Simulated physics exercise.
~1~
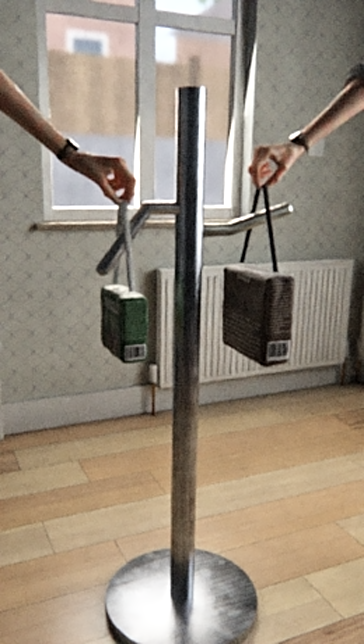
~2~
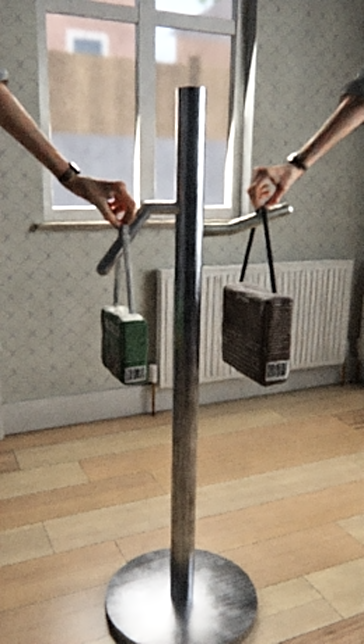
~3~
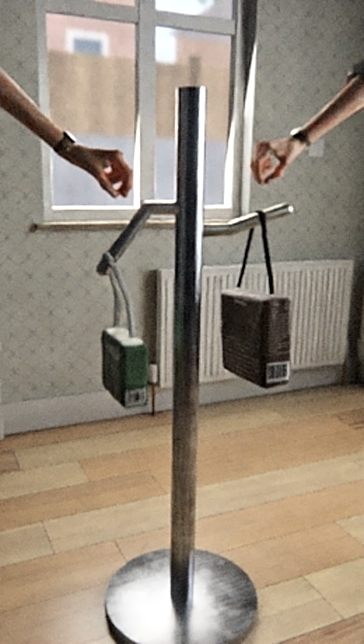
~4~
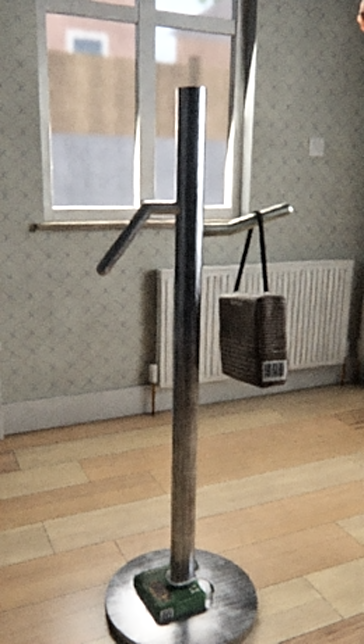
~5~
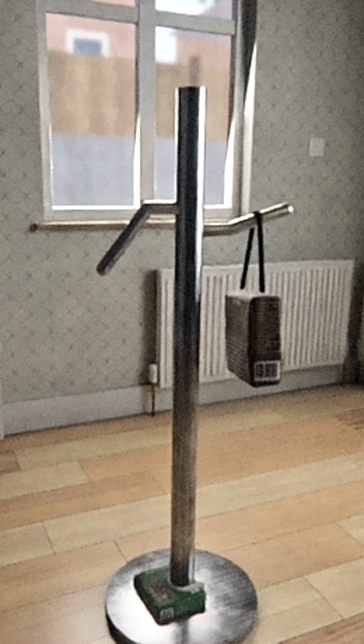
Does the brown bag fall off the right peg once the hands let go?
No, the brown bag stays hanging from the right peg. It is the green pouch that slips off and ends up lying on the base of the stand.
